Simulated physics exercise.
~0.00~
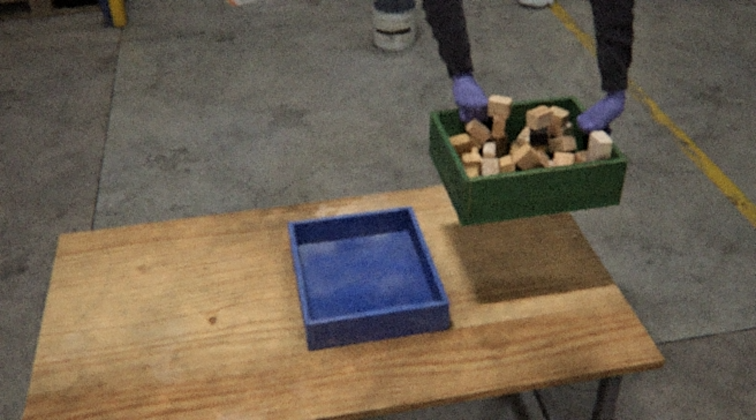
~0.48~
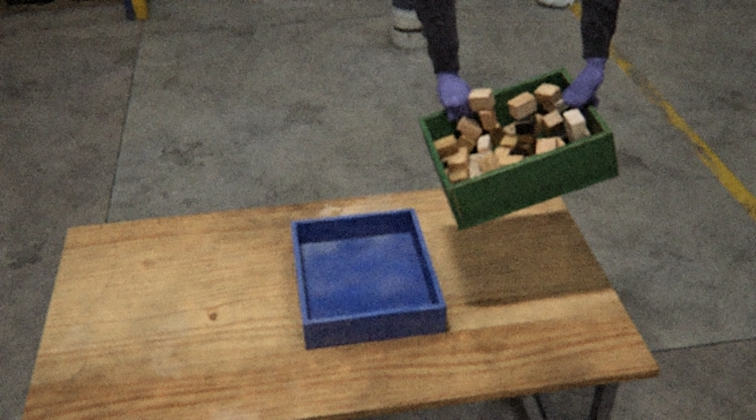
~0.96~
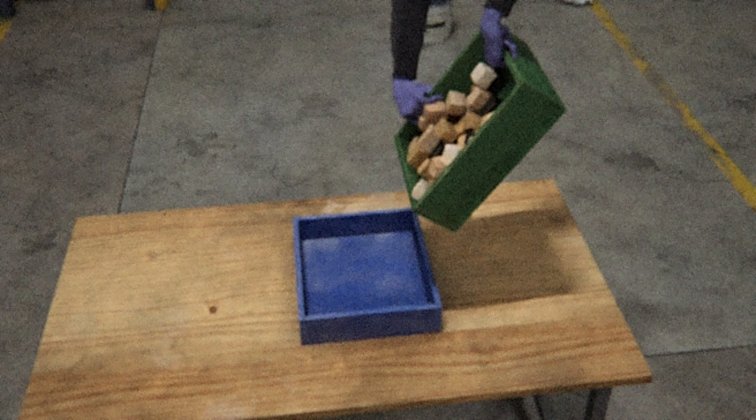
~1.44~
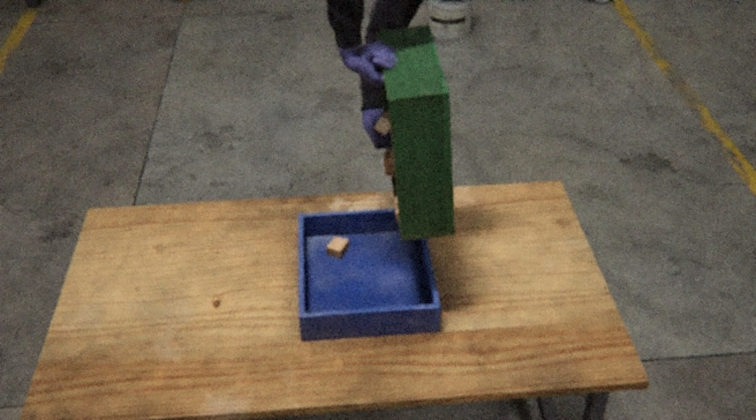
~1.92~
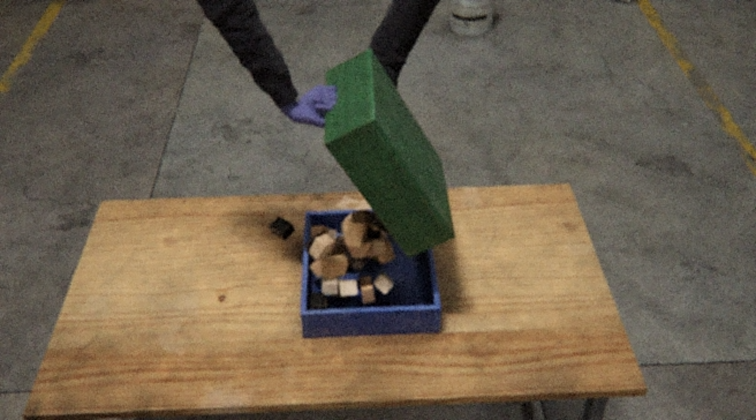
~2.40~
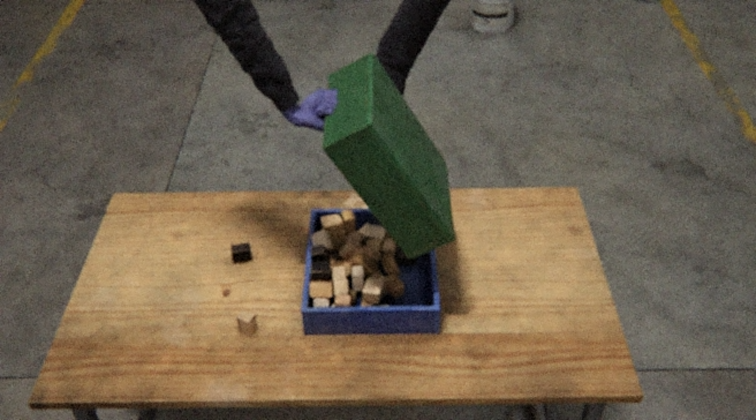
The clip opens on gloved hands holding a green box full of loose wooden blocks above the right side of a wooden table, where a shallow blue tray waits. The hands tilt the box toward the left, and the blocks slide toward its lower end. As it swings upright over the tray's edge, a first block drops in. The box tips further, and blocks tumble out in a cluster, a dark one flying off to the left. Finally the box stays tipped over the heaped tray, with a couple of pieces lying on the table to the left.
